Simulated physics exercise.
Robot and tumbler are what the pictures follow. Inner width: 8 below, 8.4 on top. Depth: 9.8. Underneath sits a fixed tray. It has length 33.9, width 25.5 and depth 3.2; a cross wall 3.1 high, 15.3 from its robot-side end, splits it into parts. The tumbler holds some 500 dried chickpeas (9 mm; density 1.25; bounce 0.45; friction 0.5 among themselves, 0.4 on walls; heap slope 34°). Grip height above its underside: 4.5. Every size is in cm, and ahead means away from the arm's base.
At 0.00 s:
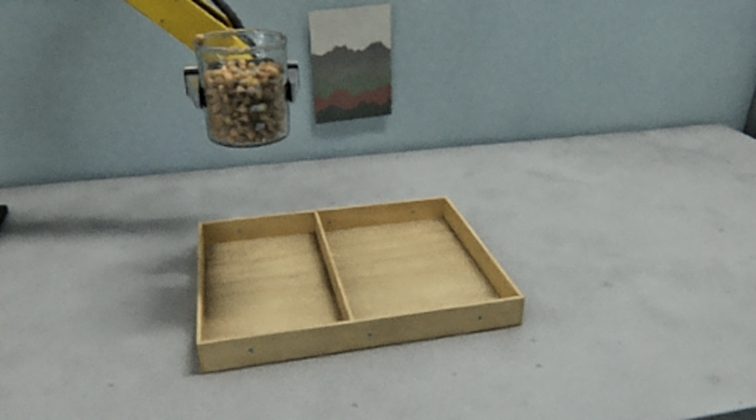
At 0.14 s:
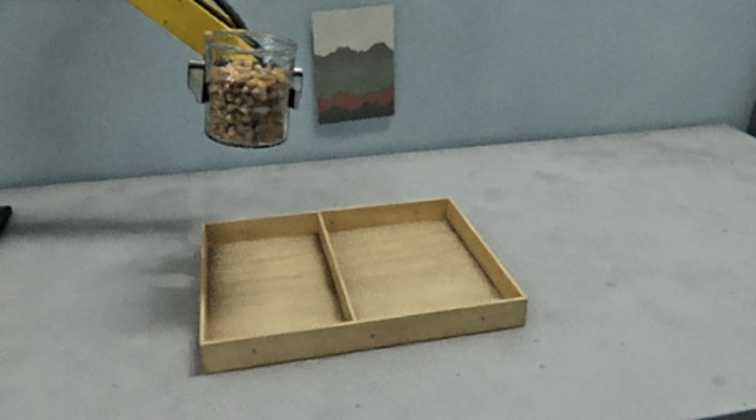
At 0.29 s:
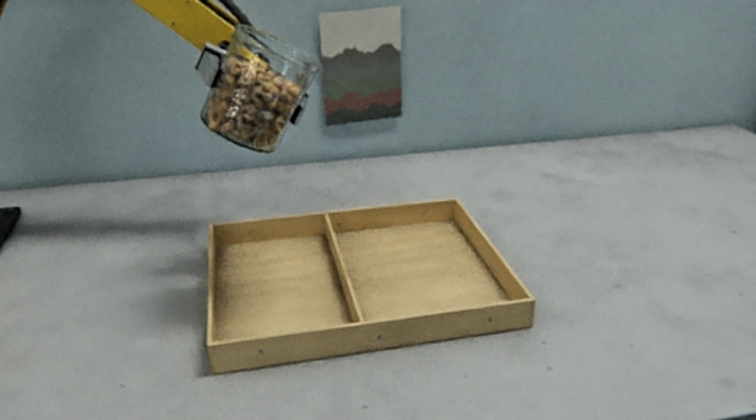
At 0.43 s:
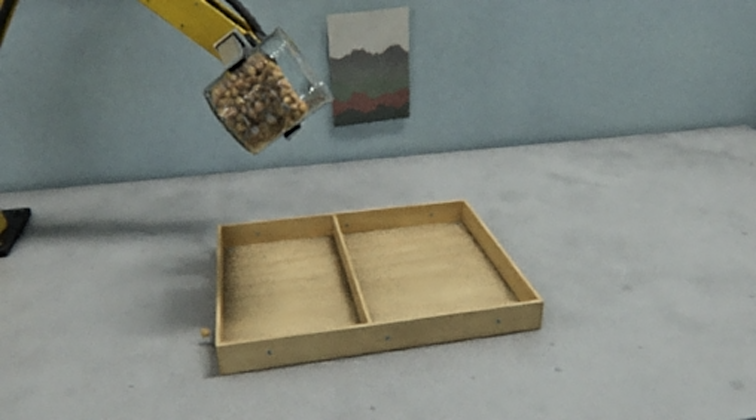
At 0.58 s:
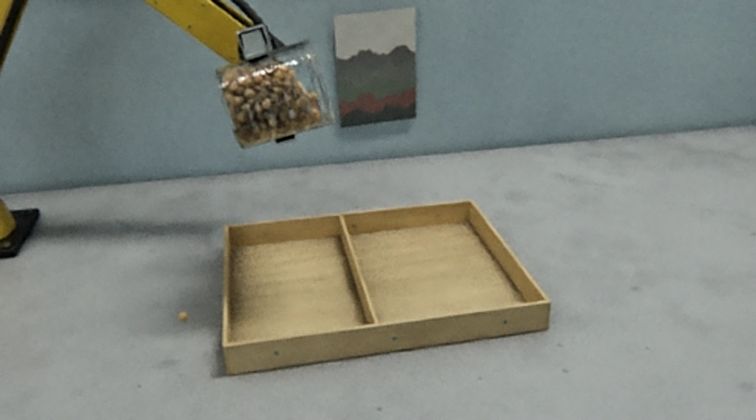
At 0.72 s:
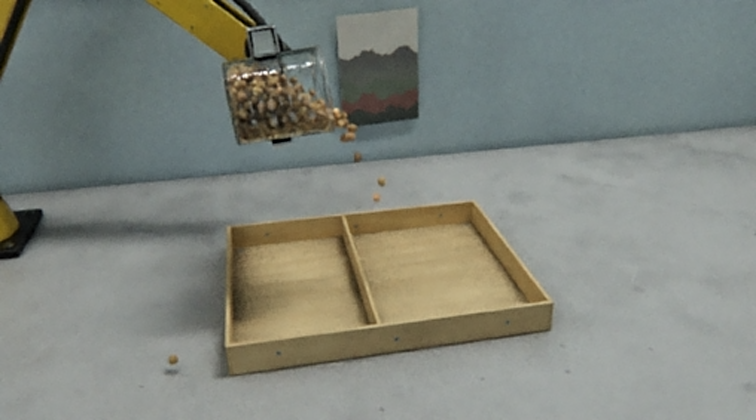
Above a divided wooden tray on a grey table, a yellow robot arm tilting a clear tumbler of chickpeas, several pouring out.
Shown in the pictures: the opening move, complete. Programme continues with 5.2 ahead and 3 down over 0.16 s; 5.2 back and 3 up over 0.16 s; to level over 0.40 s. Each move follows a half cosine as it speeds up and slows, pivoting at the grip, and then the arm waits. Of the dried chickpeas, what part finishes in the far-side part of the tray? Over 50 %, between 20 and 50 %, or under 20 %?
Between 20 and 50 %.
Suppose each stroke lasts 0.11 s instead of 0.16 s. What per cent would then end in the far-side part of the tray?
In that case some 45 per cent.
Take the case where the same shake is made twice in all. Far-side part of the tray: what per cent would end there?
In that case it would be roughly 50 per cent.
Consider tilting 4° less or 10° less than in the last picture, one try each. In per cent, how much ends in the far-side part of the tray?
Some 30 and 15 per cent.
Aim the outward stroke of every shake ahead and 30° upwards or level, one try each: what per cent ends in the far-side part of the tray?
Roughly 65 per cent, then 55 per cent.
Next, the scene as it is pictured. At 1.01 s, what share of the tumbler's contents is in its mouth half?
60 %.
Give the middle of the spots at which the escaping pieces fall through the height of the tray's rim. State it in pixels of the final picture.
About at (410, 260).
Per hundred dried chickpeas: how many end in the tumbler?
60 percent.
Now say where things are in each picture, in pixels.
In the first picture, tumbler middle at (245, 89), level; upper third of the load around (244, 79), from x 200 to 285, top at y 40; 503 in the tumbler.
In the second picture, tumbler middle at (249, 90), tilted 8° forward; upper third of the load around (246, 79), from x 205 to 285, top at y 35; 502 in the tumbler, 1 in flight or on a rim.
In the third picture, tumbler middle at (258, 92), tilted 29° forward; upper third of the load around (251, 81), from x 210 to 300, top at y 60; 502 in the tumbler, 1 in flight or on a rim.
In the fourth picture, tumbler middle at (267, 94), tilted 56° forward; upper third of the load around (257, 81), from x 205 to 305, top at y 55; 502 in the tumbler, 1 on the table or floor.
In the fifth picture, tumbler middle at (275, 96), tilted 77° forward; upper third of the load around (260, 81), from x 185 to 320, top at y 65; 502 in the tumbler, 1 in flight or on a rim.
In the sixth picture, tumbler middle at (278, 97), tilted 85° forward; upper third of the load around (257, 87), from x 175 to 380, top at y 65; 494 in the tumbler, 1 on the table or floor, 8 in flight or on a rim.
After 1.01 s, tilted 85° forward, highest piece 25 above the table; 366 in the tumbler, 29 in the far-side part, 1 on the table or floor, 107 in flight or on a rim.
After 1.30 s, tilted 24° forward, highest piece 28 above the table; 303 in the tumbler, 171 in the far-side part, 25 in the robot-side part, 1 on the table or floor, 3 in flight or on a rim.
After 1.64 s, level, highest piece 27 above the table; 303 in the tumbler, 174 in the far-side part, 25 in the robot-side part, 1 on the table or floor.
After 2.69 s, level, highest piece 26 above the table; 303 in the tumbler, 174 in the far-side part, 25 in the robot-side part, 1 on the table or floor.
At rest, 303 in the tumbler, 174 in the far-side part, 25 in the robot-side part, 1 on the table or floor. That is 35 % in the far-side part of the tray.
